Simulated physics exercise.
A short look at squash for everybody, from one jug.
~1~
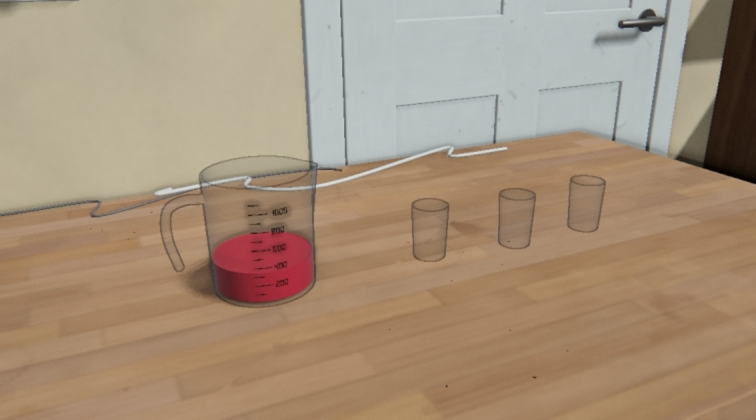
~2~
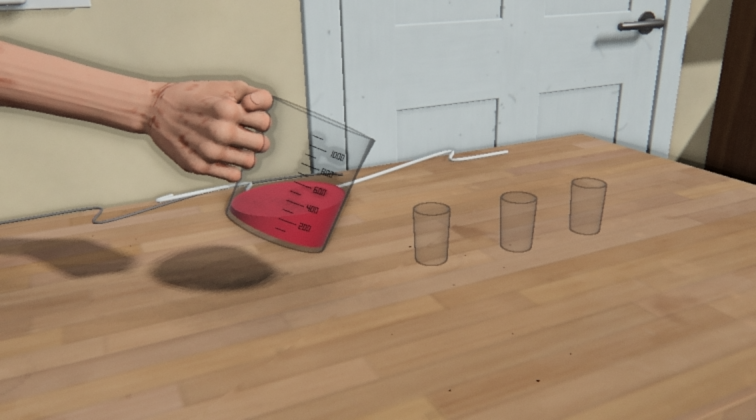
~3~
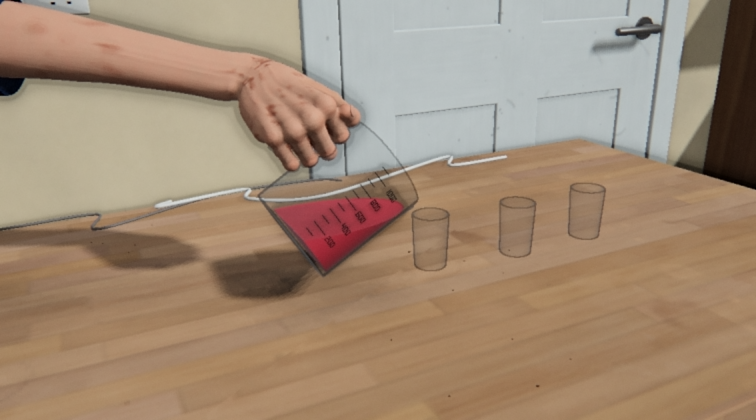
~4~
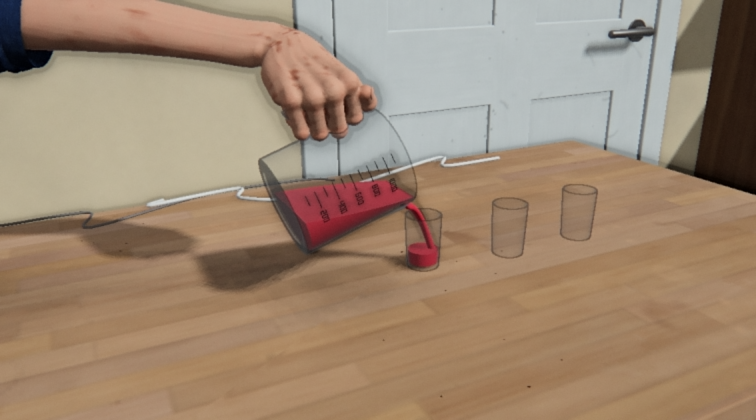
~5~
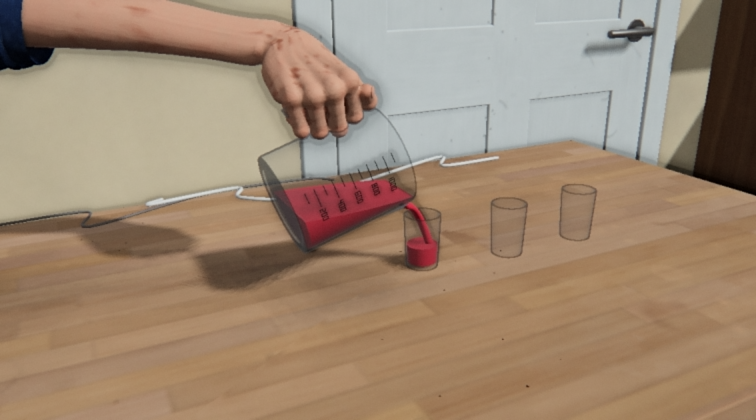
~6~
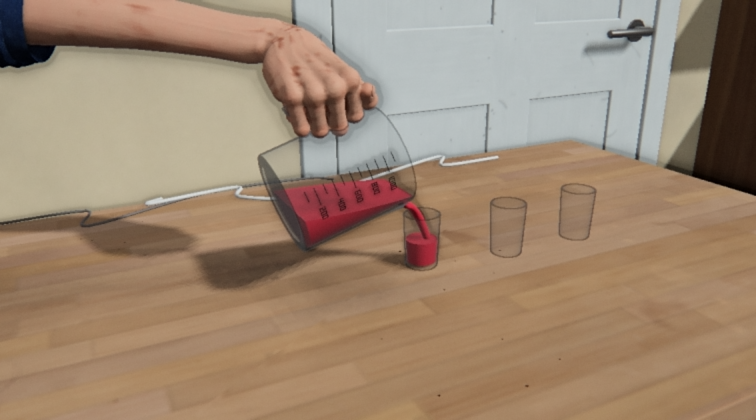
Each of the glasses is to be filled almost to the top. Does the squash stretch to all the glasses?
It will do.
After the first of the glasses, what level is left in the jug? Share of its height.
Some 20 per cent.
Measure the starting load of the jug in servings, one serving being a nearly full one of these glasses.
Roughly 5.0 servings.
Next, the first is about three quarters full.
After that, the first is done and the jug has about three quarters of its load.
Finally, all three are full and about a third of the squash is over.
